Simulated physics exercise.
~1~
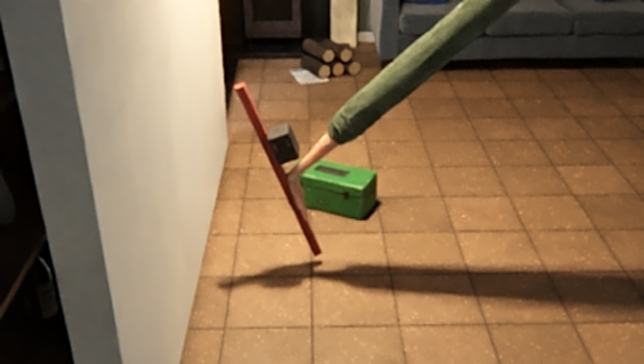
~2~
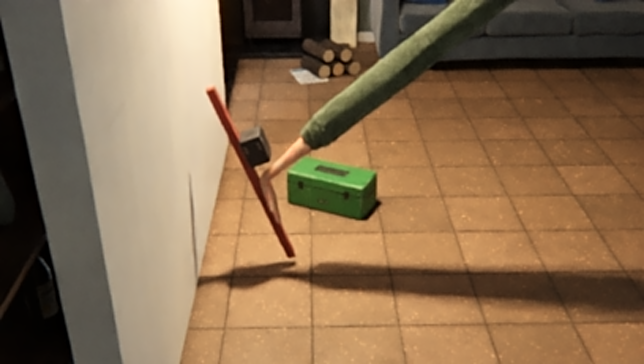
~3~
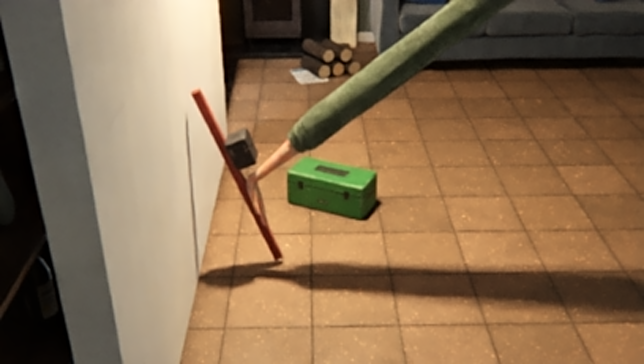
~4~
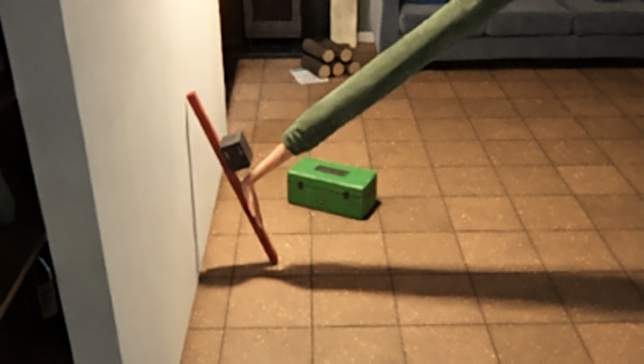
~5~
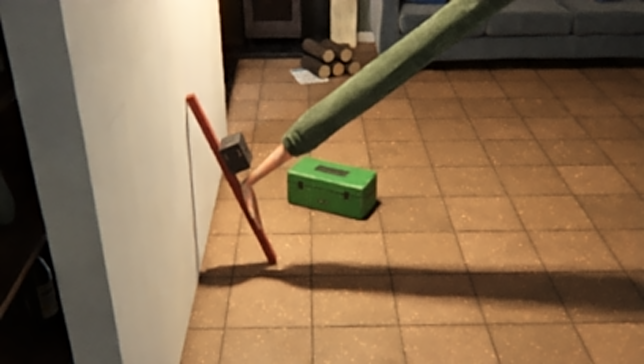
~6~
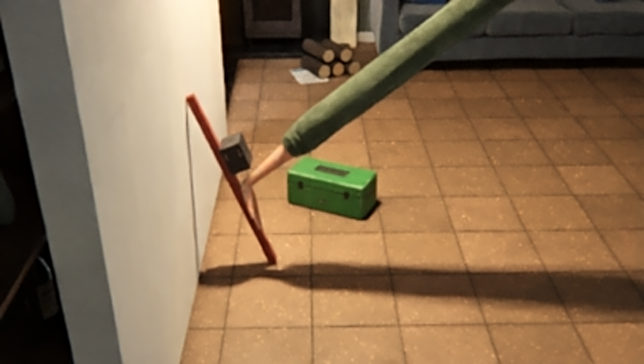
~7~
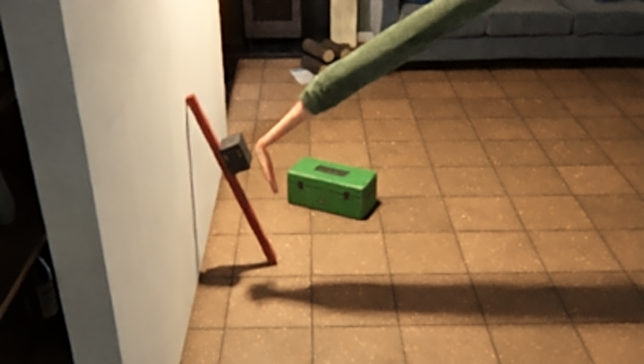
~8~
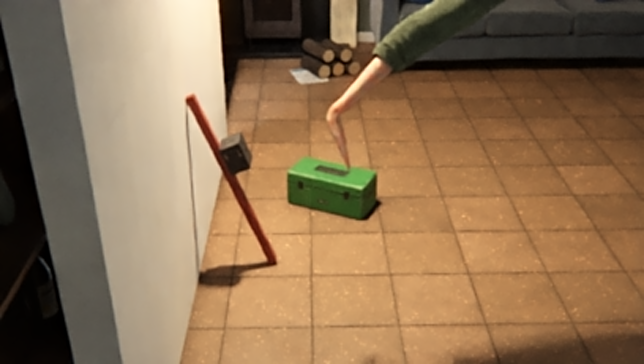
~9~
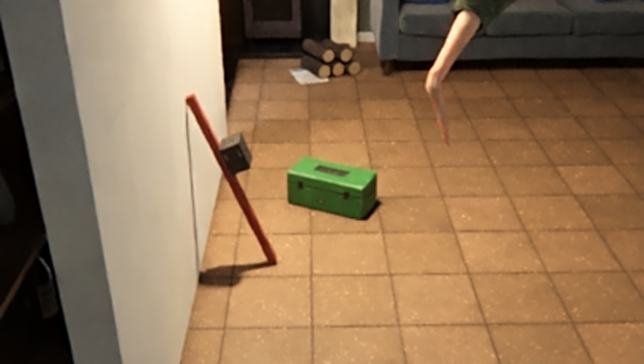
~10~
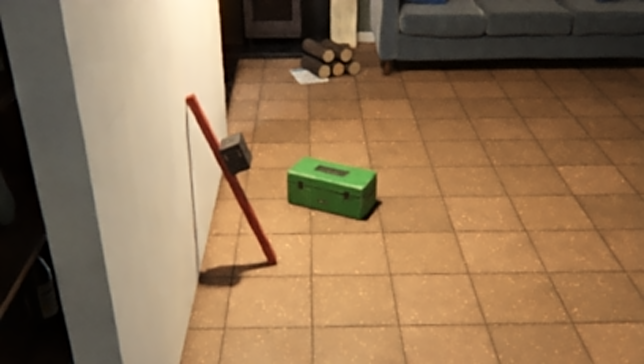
On a tiled floor beside a white wall, a hand moved a red pole with a dark block on it leftward and leaned it against the wall, then let go and drew away, leaving the pole propped up and the green toolbox still in its place.
